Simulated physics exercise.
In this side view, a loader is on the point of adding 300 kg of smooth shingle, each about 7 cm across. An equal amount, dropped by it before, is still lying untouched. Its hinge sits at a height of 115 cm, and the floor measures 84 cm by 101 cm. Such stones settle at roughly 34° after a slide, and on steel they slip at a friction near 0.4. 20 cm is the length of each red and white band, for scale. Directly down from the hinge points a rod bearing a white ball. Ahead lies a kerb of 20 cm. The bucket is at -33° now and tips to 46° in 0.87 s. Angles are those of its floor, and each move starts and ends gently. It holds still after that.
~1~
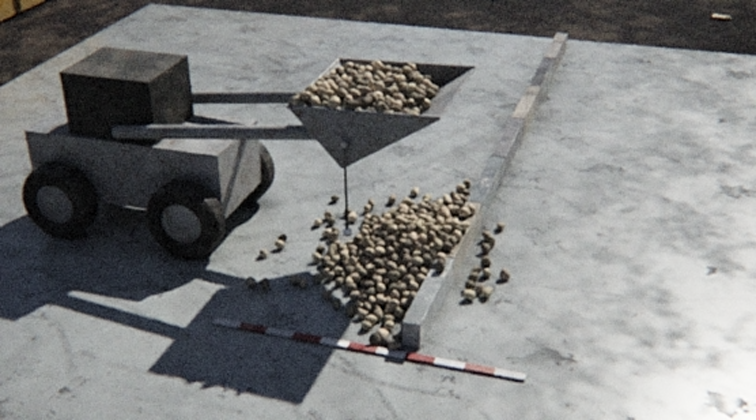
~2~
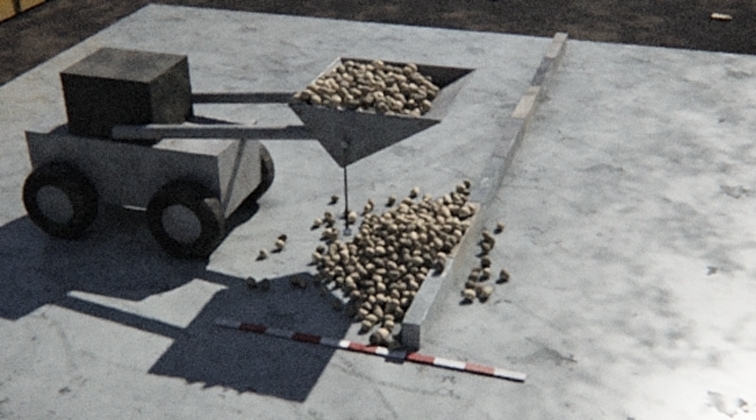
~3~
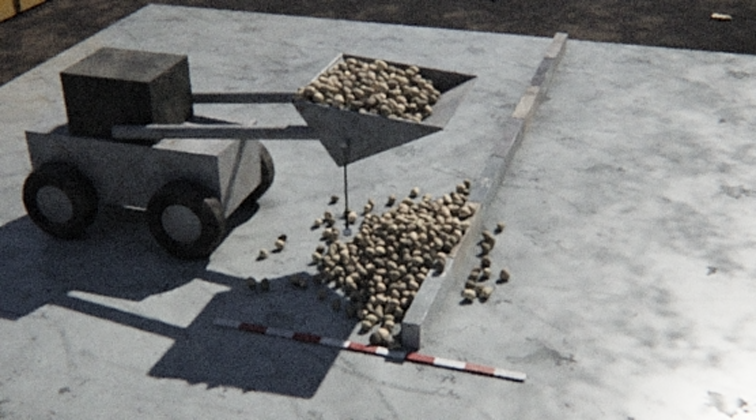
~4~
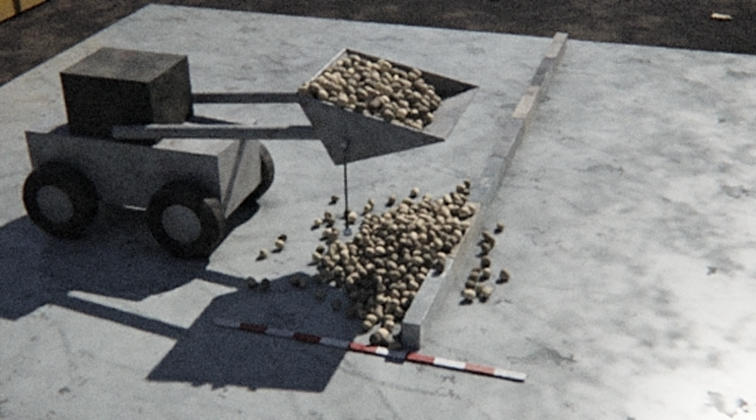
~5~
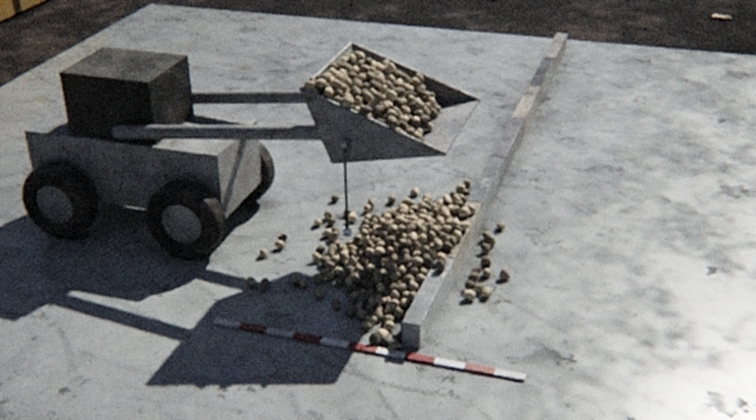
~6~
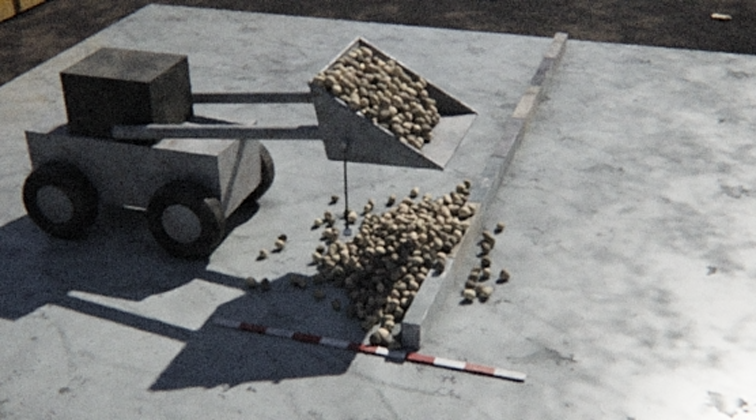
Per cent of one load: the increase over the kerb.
70 percent.
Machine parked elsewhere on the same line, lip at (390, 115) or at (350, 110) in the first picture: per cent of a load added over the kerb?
15 %, then 0 %.
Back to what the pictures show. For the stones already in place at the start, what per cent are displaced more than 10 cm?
Roughly 5 per cent of them.
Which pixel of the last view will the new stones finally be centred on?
Roughly at pixel (497, 264).
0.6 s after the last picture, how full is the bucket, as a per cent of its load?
It holds some 50 percent.
Then, 0.3 s after the last picture the floor is at 33°; in per cent of one load, 99 in the bucket, 99 on this side of the kerb, 2 over the kerb; the foremost stones are at (488, 268).
Then, 0.6 s after the last picture the floor is at 46°; in per cent of one load, 49 in the bucket, 142 on this side of the kerb, 10 over the kerb; the foremost stones are at (489, 270).
Then, 1.0 s after the last picture the floor is at 46°; in per cent of one load, 1 in the bucket, 142 on this side of the kerb, 57 over the kerb; the foremost stones are at (576, 283).
Then, 3.5 s after the last picture the floor is at 46°; in per cent of one load, 0 in the bucket, 129 on this side of the kerb, 72 over the kerb; the foremost stones are at (730, 289). Net gain over the kerb, 70.
